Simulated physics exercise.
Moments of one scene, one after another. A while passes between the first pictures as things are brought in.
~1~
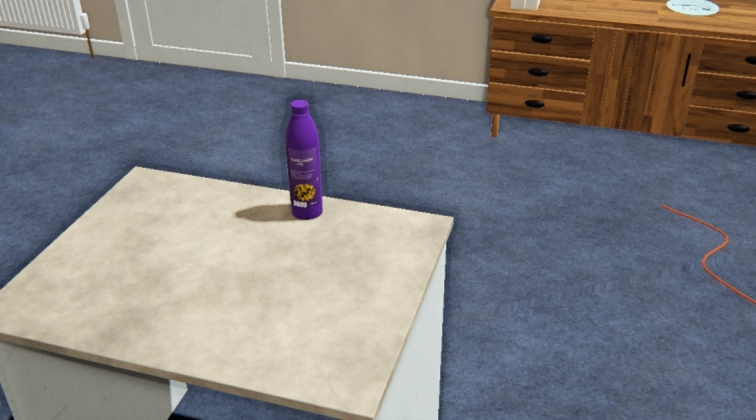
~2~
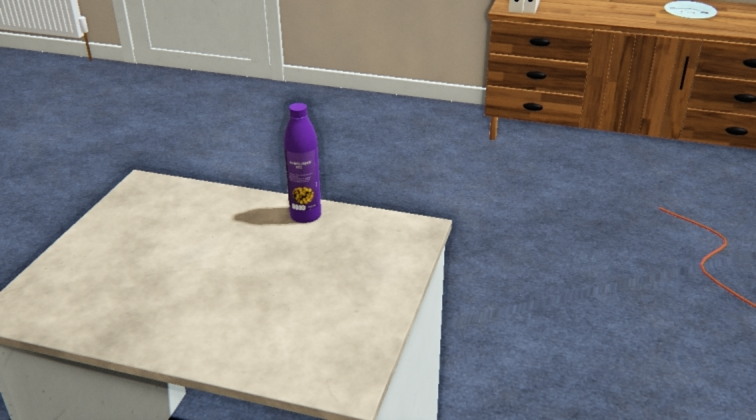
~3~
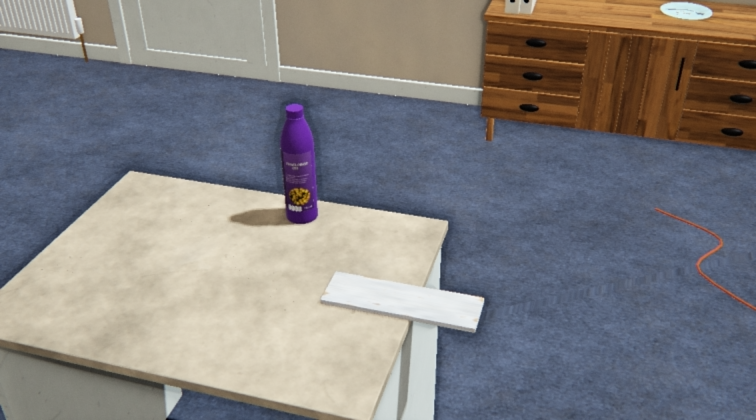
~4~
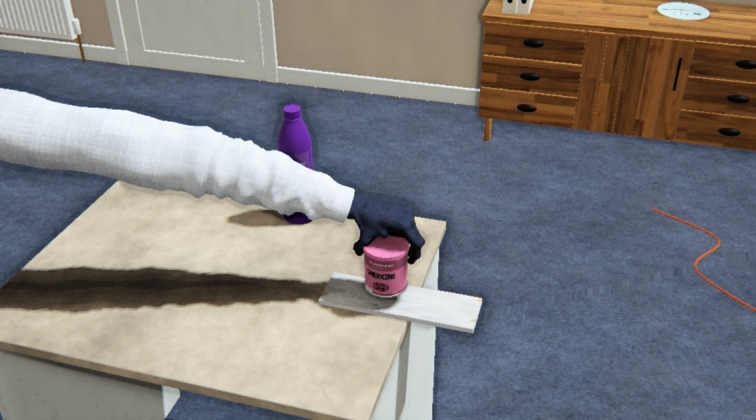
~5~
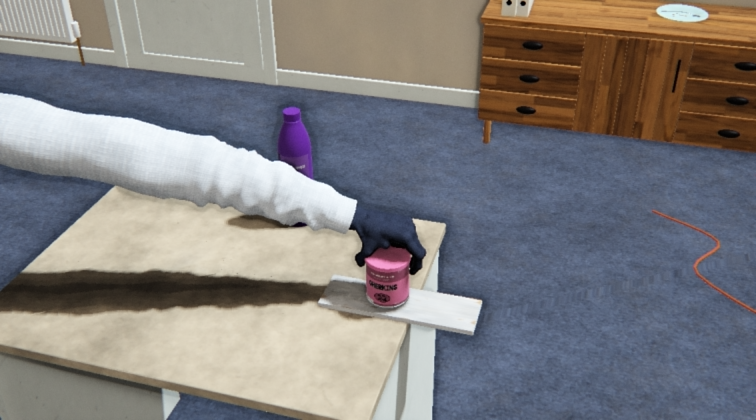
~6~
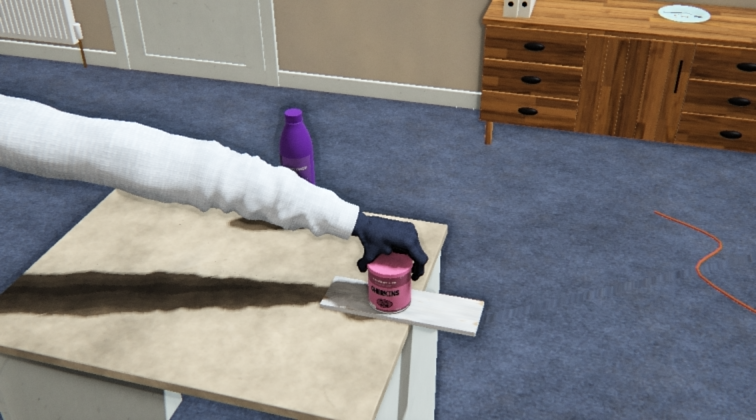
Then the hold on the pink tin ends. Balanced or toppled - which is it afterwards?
Balanced.
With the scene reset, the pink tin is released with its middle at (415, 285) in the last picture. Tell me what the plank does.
It stays put.
Then, 0.20 s later than the last frame, all is still.
Then, 0.50 s later than the last frame, pink tin resting near (390, 281).
When it is over, all 3 as before. End places, in pixels of the last picture, pink tin near (390, 281). The plank stays on the table.
